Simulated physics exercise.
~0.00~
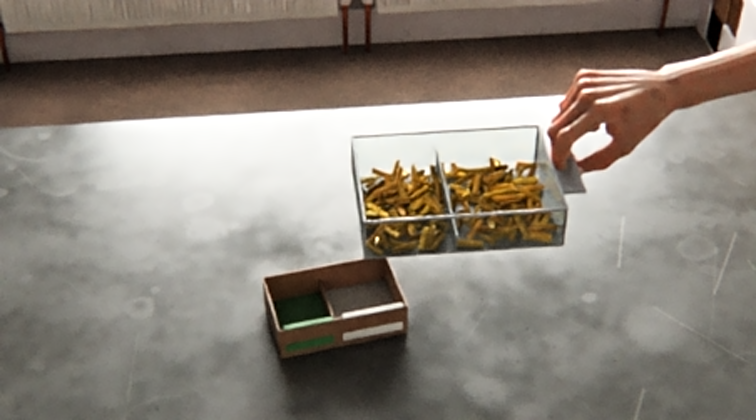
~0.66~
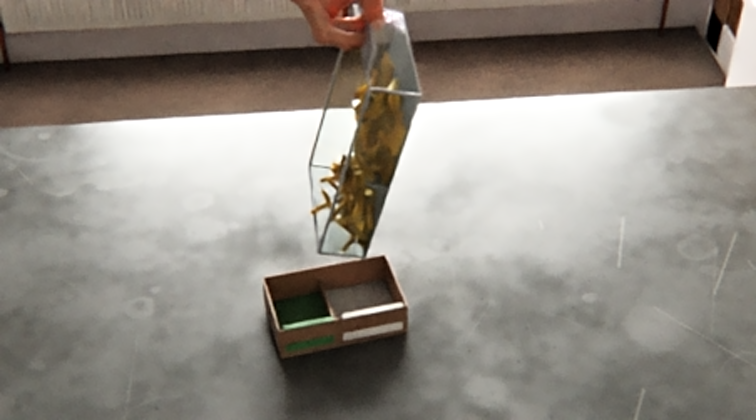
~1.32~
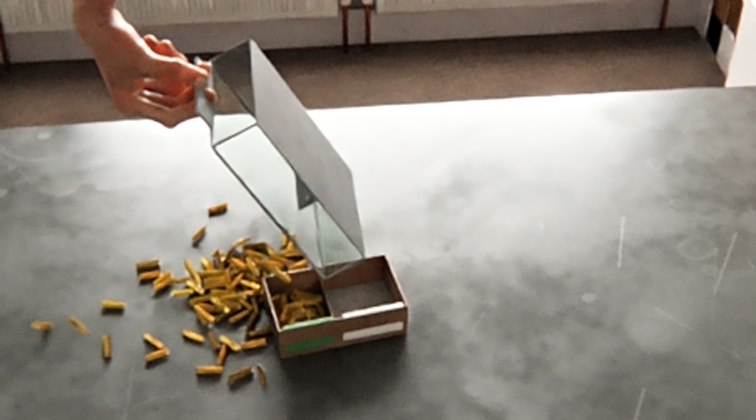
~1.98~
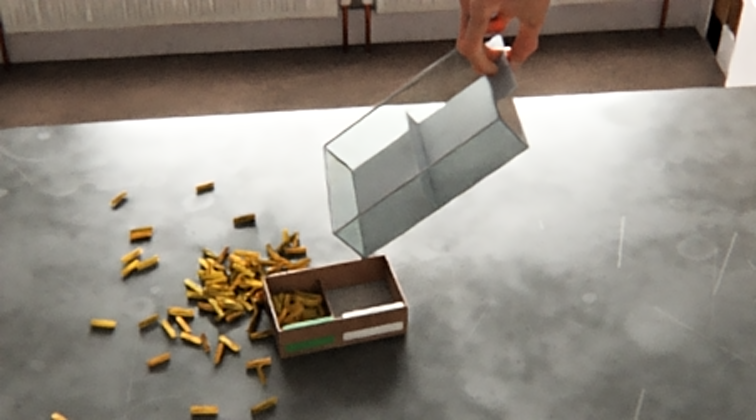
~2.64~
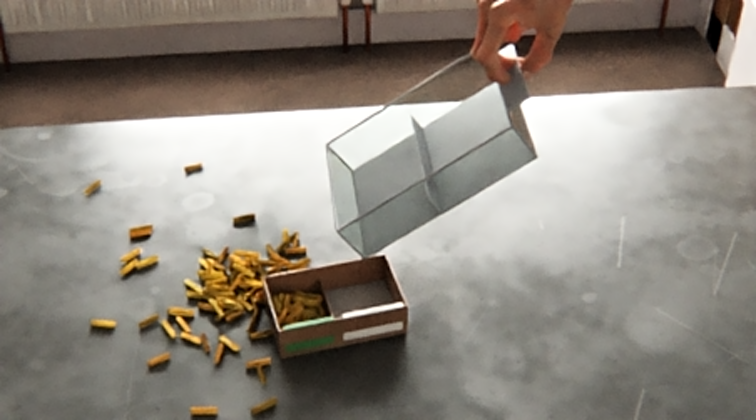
The clip opens with a hand at the right holding a clear, two-part drawer tray of dry pasta above a table, where a small brown tin with a green section and a white section sits. The hand moves left and tips the tray steeply over the tin, and the pasta slides toward its lower end. The tray tilts further until it empties, dropping some pieces into the green section and scattering more across the table to the left. The hand then swings the tray back to the right, turning it partway upright. It ends holding the empty tray at a slant, with most of the pasta outside the tin, the rest in the green section and none in the white section.
